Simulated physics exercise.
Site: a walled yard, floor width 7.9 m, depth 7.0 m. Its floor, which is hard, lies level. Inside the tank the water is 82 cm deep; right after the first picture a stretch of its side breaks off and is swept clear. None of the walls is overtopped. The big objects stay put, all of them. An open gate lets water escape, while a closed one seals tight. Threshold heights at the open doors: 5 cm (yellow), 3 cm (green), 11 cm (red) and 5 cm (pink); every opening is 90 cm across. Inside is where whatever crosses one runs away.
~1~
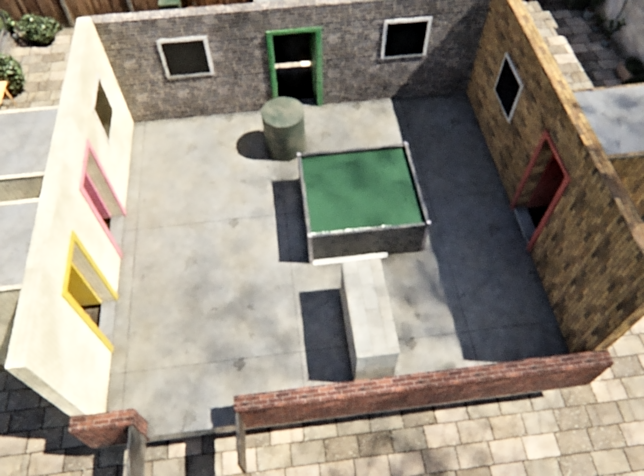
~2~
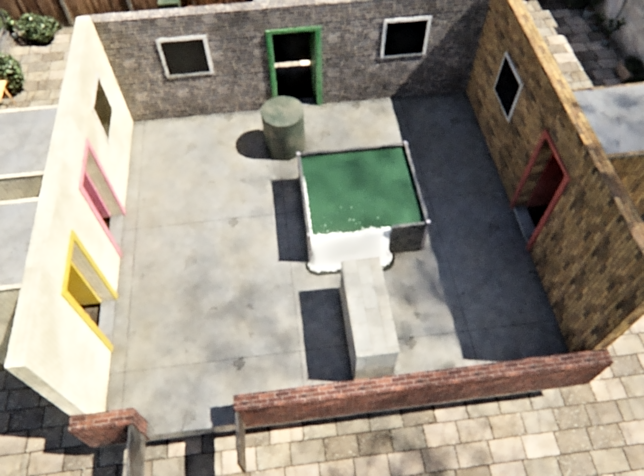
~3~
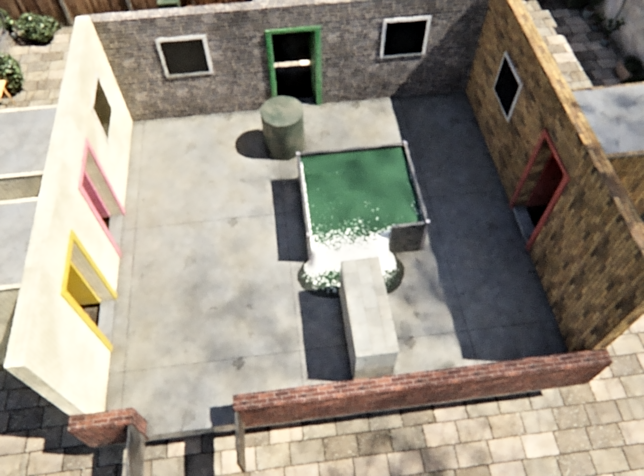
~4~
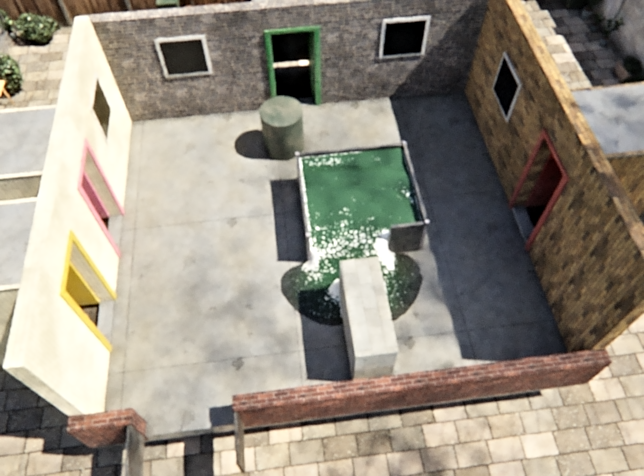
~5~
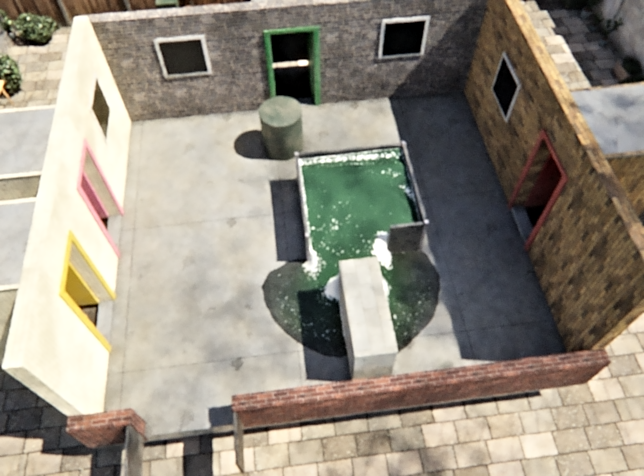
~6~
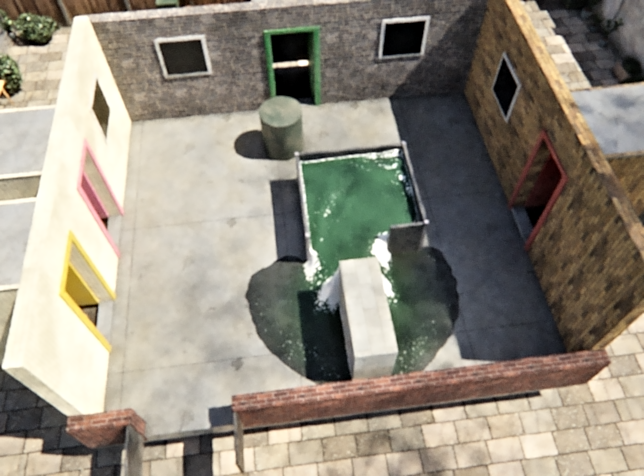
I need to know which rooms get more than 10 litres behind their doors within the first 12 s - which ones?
As I see it, at the yellow door the limit will be outstripped; at the green door the limit will be outstripped; at the red door the limit will not be outstripped; at the pink door the limit will not be outstripped.
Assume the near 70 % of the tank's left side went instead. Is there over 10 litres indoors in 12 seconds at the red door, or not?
So for red: No.
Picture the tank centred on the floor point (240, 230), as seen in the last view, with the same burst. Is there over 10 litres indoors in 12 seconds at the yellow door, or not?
Lab note: Yellow door, limit broken.
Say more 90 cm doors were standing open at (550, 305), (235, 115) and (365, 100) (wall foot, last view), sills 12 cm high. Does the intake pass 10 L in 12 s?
In that order: Past it, not over, under.
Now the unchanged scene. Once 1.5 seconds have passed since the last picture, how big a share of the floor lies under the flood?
Close to 40 in a hundred parts are wet.
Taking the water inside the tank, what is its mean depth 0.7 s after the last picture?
About 47 cm.
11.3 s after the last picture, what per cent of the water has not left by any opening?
Near 78 in a hundred is still there.
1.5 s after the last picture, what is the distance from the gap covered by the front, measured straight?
I'd say close to 5.2 m.
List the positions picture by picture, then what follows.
The first picture shows still water, 82 cm deep, in the tank at (360, 190).
In the second picture, the front is at (308, 265), 0.8 m from the gap at (350, 246); 0.4 m2 of floor is under water; 82 cm left at the back of the tank.
In the third picture, the front is at (397, 280), 1.0 m from the gap at (350, 248); 1.2 m2 of floor is under water; 82 cm left at the back of the tank.
In the fourth picture, water pours out at (349, 249) and has run 1.5 m, to (394, 316); typically 12 cm deep outside, 78 cm at the tank's back.
In the fifth picture, the front is at a hidden place, 2.0 m from the gap at (348, 250); 4.0 m2 of floor is under water; 70 cm left at the back of the tank.
In the sixth picture, the front is at a hidden place, 2.6 m from the gap at (349, 249); 5.9 m2 of floor is under water; 72 cm left at the back of the tank.
Then, 0.7 s after the last picture water covers 25 % of the floor and is deepest (58 cm) near (358, 287); yellow door not reached, green door not reached, red door not reached, pink door not reached.
Then, 1.5 s after the last picture water covers 40 % of the floor and is deepest (48 cm) near (102, 426); yellow door 5 cm at the sill, 0 L in, green door not reached, red door not reached, pink door not reached.
Then, 2.8 s after the last picture water covers 45 % of the floor and is deepest (26 cm) near (358, 287); yellow door 15 cm at the sill, 53 L in, green door not reached, red door 11 cm at the sill, 0 L in, pink door 2 cm at the sill, 0 L in.
Then, 6.3 s after the last picture water covers 80 % of the floor and is deepest (13 cm) near (489, 299); yellow door 8 cm at the sill, 85 L in, green door not reached, red door 8 cm at the sill, 1 L in, pink door 5 cm at the sill, 1 L in.
Then, 11.3 s after the last picture water covers 95 % of the floor and is deepest (10 cm) near (298, 132); yellow door 5 cm at the sill, 92 L in, green door 9 cm at the sill, 44 L in, red door 6 cm at the sill, 1 L in, pink door 3 cm at the sill, 2 L in.
